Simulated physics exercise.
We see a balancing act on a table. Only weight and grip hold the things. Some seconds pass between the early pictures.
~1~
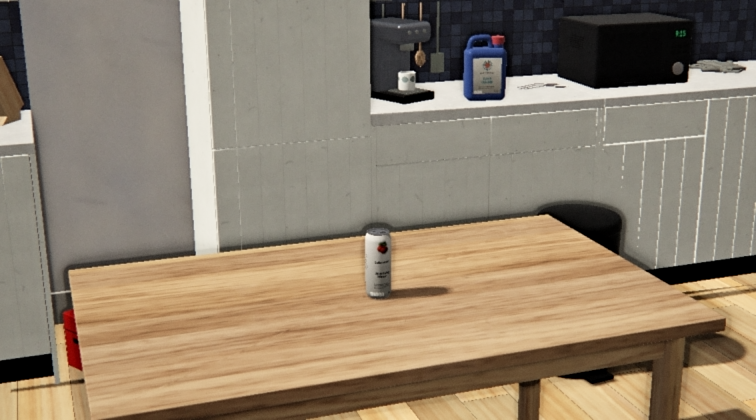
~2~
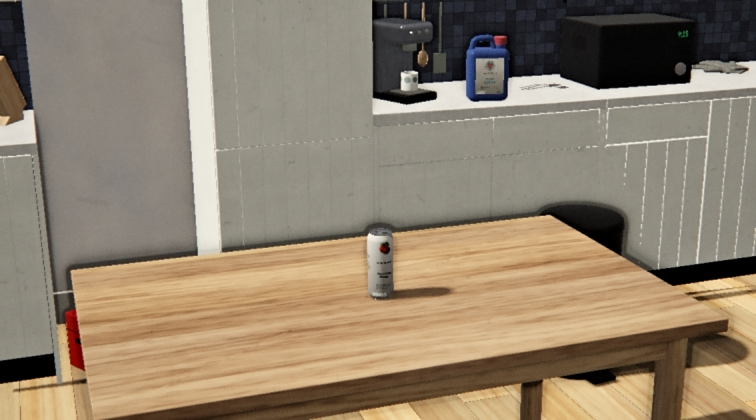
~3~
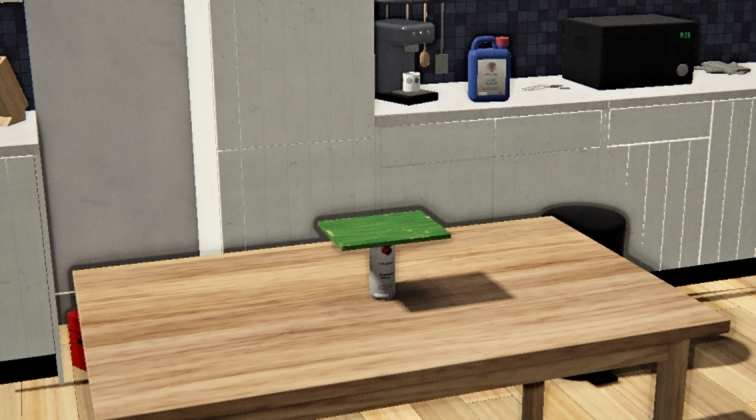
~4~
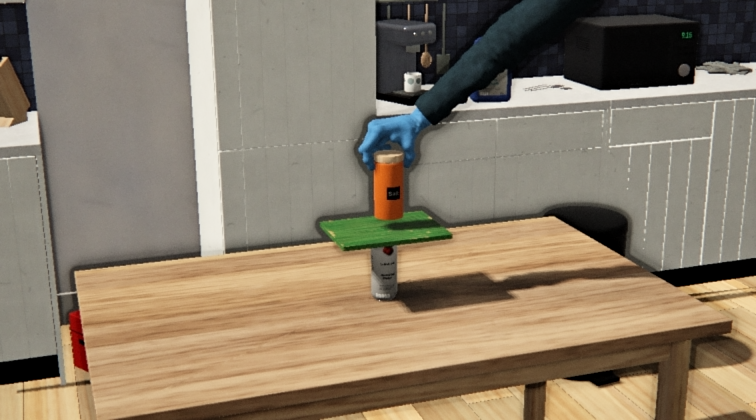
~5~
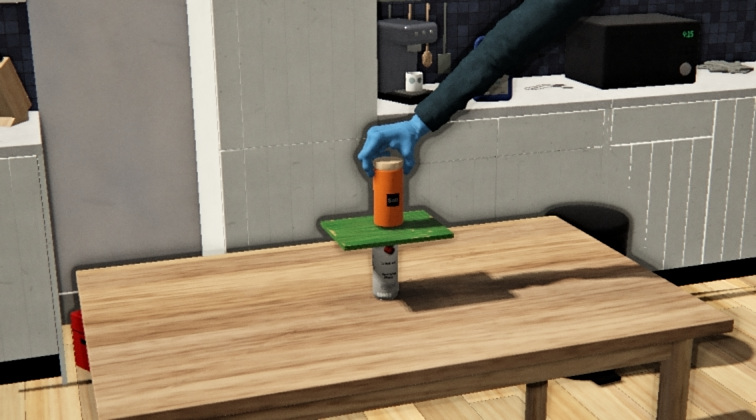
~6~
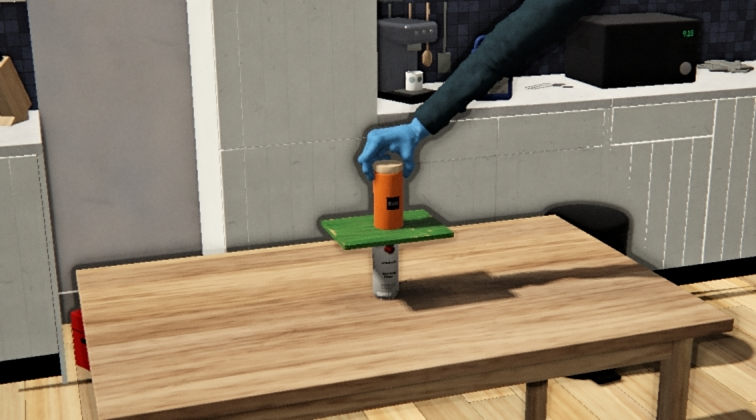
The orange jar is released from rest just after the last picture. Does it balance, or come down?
As it turns out, it stays up.
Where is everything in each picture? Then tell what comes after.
In the first picture, the last thing is not in view yet.
In the second picture, the last thing is not in view yet.
In the third picture, the last thing is not in view yet; green board (383, 230).
The fourth picture shows still above its spot; orange jar (389, 185); green board (385, 230).
The fifth picture shows still above its spot; orange jar (388, 191); green board (386, 229).
The sixth picture shows set down, still held; orange jar (388, 195); green board (386, 229).
Then, 0.20 s on from there, no change.
Then, 0.40 s on from there, orange jar resting near (388, 195).
In the end, all 3 unmoved. At the end, from the last picture's camera, orange jar near (388, 195). The stack keeps its balance.
